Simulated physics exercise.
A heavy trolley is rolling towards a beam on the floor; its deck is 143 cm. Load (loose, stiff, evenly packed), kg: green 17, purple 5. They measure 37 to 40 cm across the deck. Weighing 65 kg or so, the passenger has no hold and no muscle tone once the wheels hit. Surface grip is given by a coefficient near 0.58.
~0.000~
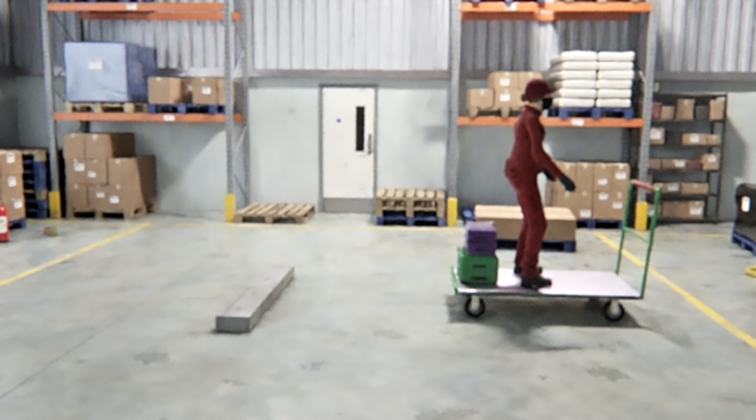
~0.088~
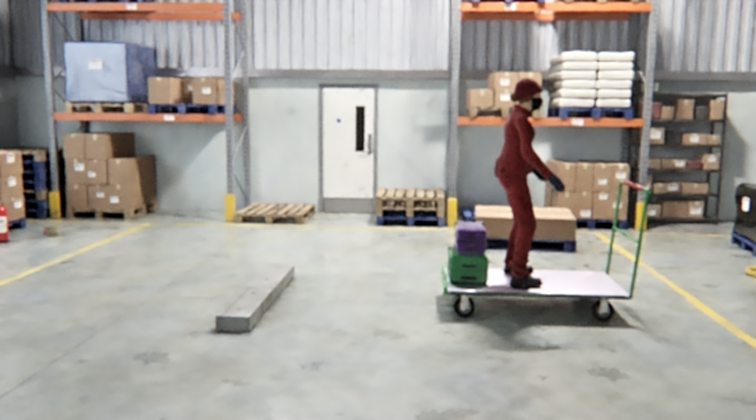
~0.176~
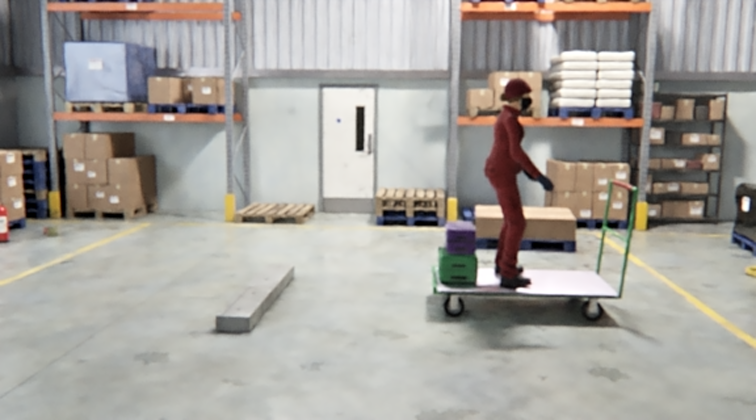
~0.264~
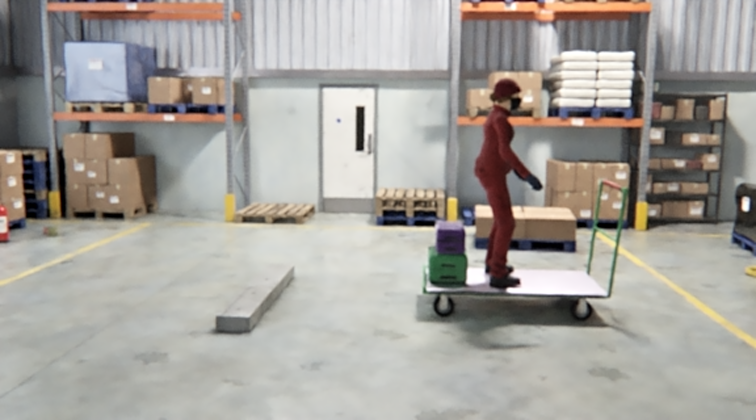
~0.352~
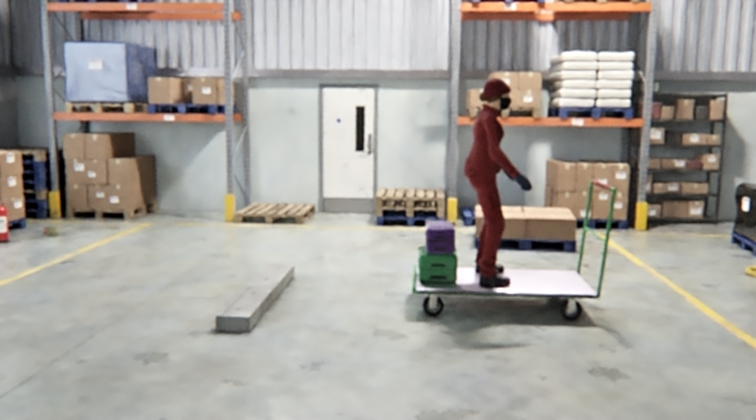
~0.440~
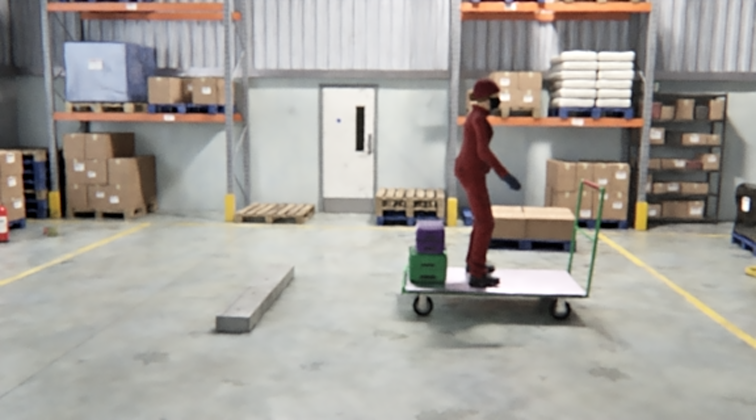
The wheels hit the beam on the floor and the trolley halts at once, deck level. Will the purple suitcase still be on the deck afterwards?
Yes.
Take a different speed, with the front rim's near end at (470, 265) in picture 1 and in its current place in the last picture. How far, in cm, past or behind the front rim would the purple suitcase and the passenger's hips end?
In that case purple 40 past, hips 100 past.
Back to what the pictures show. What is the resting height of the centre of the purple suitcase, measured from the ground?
Close to 60 cm above the ground.
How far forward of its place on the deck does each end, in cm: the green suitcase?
About: Green 0.
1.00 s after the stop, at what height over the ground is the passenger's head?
Height: Approx. 80 cm up.
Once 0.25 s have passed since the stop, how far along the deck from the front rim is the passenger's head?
50 cm behind the rim.
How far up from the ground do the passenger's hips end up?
Roughly 55 cm.
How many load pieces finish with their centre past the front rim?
All told, the number is 0.
Impact comes at 1.69 s.
After 1.94 s the purple suitcase is 13 cm behind the rim, tilted 0°, near (280, 234) in the last picture's view.
After 2.24 s the purple suitcase is 10 cm behind the rim, tilted 5°, near (276, 233) in the last picture's view.
After 2.69 s the purple suitcase is 14 cm behind the rim, tilted 0°, near (280, 233) in the last picture's view.
At rest, 4.6 s, nothing is past the rim; behind it, green suitcase, purple suitcase and the passenger's hips.
